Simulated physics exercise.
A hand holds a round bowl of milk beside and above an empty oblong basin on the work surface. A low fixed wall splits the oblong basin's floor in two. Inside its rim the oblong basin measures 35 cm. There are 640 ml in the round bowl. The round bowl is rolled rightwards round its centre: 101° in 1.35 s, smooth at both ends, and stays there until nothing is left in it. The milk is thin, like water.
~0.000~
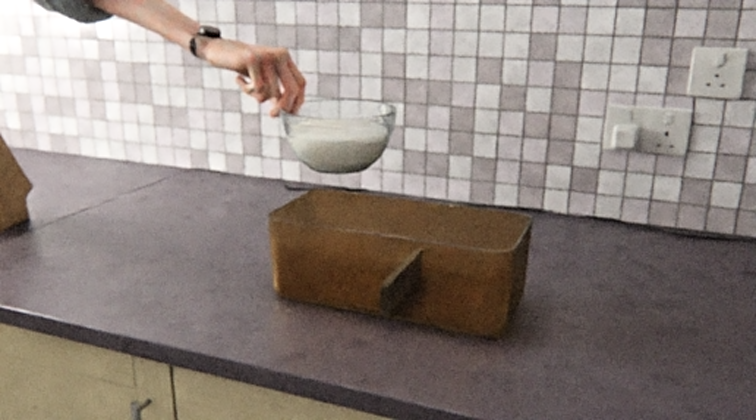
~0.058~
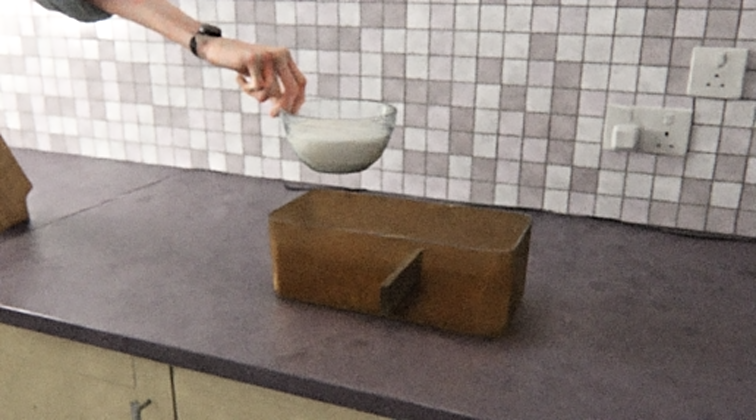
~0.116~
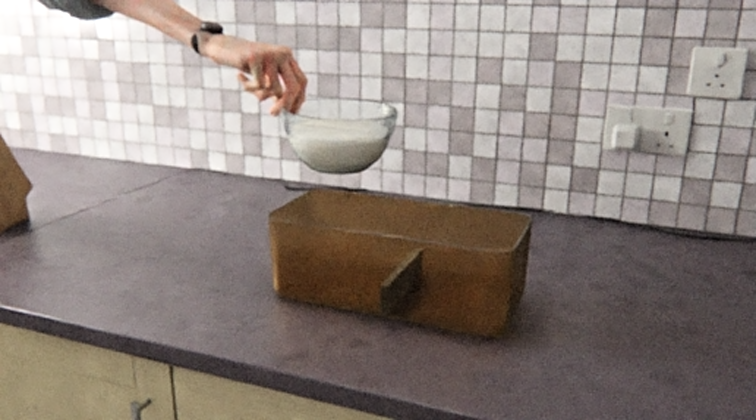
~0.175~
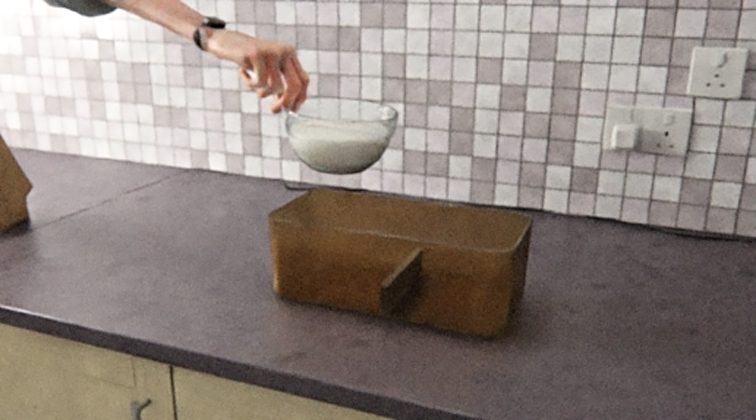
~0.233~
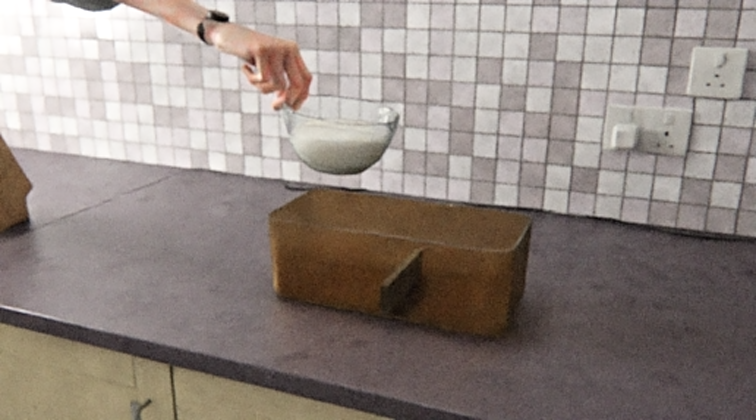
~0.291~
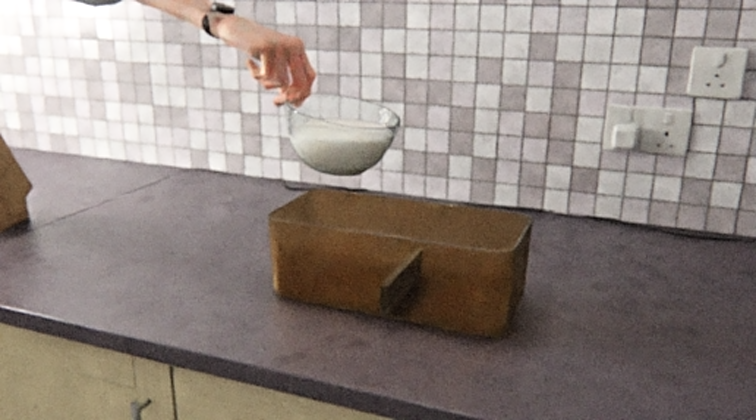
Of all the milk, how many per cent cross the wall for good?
Roughly 83 per cent is past the wall.
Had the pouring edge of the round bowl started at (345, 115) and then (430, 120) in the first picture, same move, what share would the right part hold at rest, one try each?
In turn about 0 and 95 per cent.
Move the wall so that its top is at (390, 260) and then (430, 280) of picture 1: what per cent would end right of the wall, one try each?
First 95, then 45 per cent.
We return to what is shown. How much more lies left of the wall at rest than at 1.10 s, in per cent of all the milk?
Some 7 per cent.
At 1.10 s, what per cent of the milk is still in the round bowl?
Near 7 in a hundred.
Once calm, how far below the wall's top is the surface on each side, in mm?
Some 38 mm on the left and 20 mm on the right.
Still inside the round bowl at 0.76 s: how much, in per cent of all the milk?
Some 64 per cent.
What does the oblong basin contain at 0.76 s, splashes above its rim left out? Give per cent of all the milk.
Near 12 in a hundred.
Then, 0.76 s in, the tilt is 60° and 65 per cent is still to pour, 0 is left of the wall and 11 right of it.
Then, 1.10 s in, the tilt is 93° and 7 per cent is still to pour, 10 is left of the wall and 77 right of it.
Then, 1.46 s in, the tilt is 101° and 0 per cent is still to pour, 17 is left of the wall and 83 right of it.
Then, 1.85 s in, the tilt is 101° and 0 per cent is still to pour, 17 is left of the wall and 83 right of it.
Finally, 17 per cent lies left of the wall, 83 right of it and 0 outside.
